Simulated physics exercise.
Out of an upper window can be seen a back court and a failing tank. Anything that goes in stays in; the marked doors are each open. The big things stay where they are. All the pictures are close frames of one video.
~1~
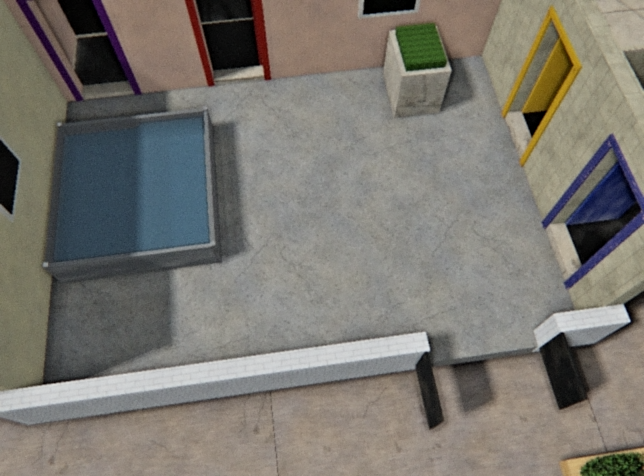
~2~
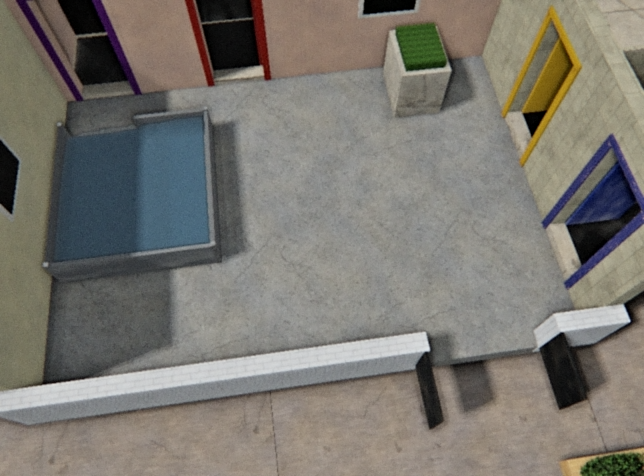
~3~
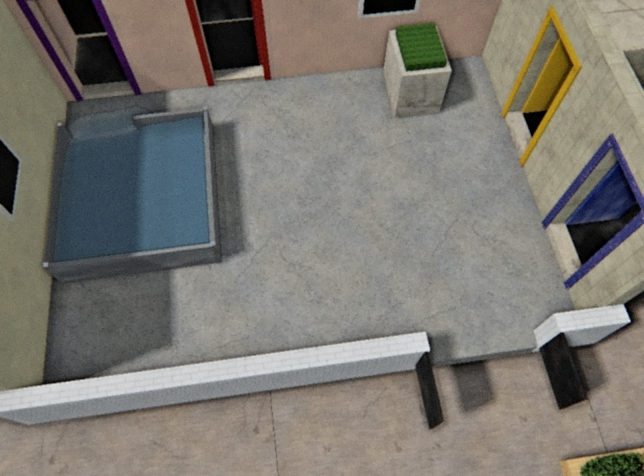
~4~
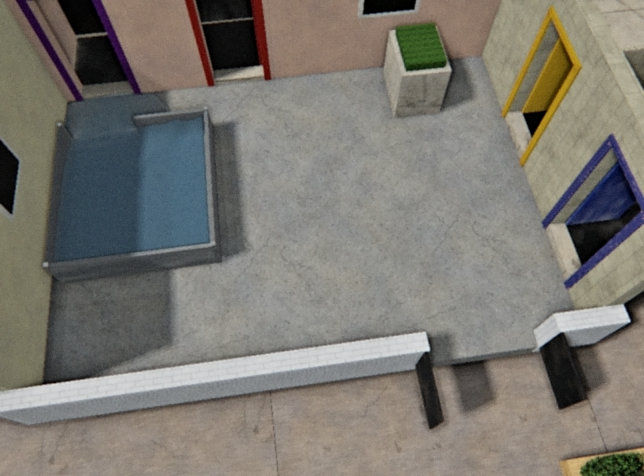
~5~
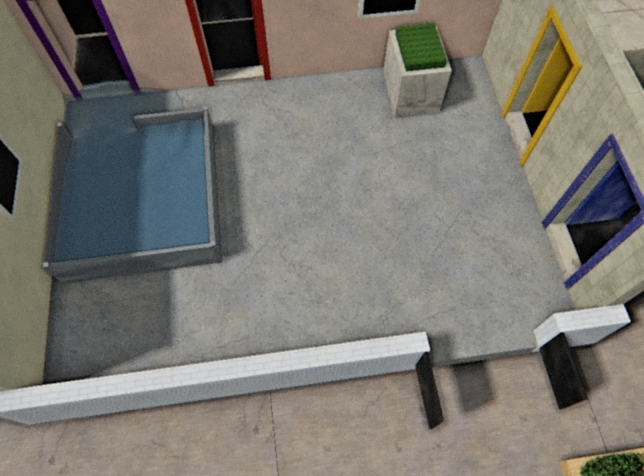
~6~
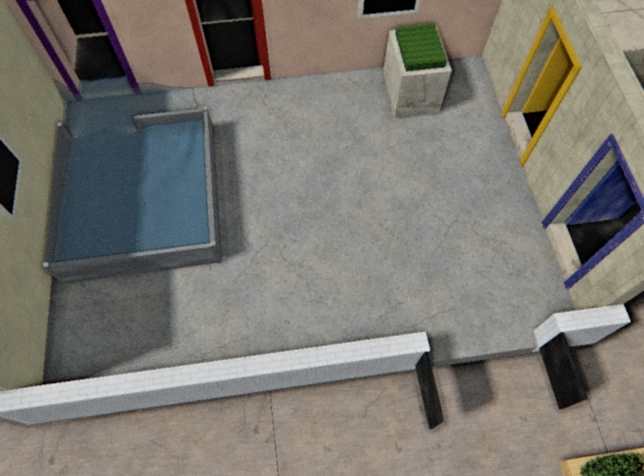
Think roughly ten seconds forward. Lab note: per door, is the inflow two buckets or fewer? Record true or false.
Yellow door true; red door true; purple door false; blue door true.
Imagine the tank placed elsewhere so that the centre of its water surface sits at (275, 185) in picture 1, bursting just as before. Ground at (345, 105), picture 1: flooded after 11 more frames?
My call for that spot: Swamped.
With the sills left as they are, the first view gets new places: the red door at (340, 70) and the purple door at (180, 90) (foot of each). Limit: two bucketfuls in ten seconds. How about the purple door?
The purple one goes past it.
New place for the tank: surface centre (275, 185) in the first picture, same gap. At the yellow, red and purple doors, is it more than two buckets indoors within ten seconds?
I reckon yellow misses the mark, red breaks the limit, and purple breaks the limit.
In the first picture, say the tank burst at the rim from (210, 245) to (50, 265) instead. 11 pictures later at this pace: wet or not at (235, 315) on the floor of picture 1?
At that place: Under water.
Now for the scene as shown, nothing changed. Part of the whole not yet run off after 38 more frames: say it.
Roughly 72 parts in a hundred.
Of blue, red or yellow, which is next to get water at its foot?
I'd say it's the door marked red.
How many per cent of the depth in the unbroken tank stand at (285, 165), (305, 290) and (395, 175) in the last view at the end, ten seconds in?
Estimated readings in sequence: 2, 6, 6 percent.
A moment on, water covers 10 % of the floor; the yellow door not reached, the red door wet at the sill, nothing in, the purple door far over two buckets in, the blue door not reached.
Next, water covers 15 % of the floor; the yellow door not reached, the red door wet at the sill, nothing in, the purple door far over two buckets in, the blue door not reached.
Then, water covers 25 % of the floor; the yellow door not reached, the red door wet at the sill, nothing in, the purple door far over two buckets in, the blue door not reached.
Later, water covers 55 % of the floor; the yellow door wet at the sill, nothing in, the red door wet at the sill, nothing in, the purple door far over two buckets in, the blue door not reached.
In the end, water covers 85 % of the floor; the yellow door wet at the sill, nothing in, the red door wet at the sill, nothing in, the purple door far over two buckets in, the blue door wet at the sill, nothing in.
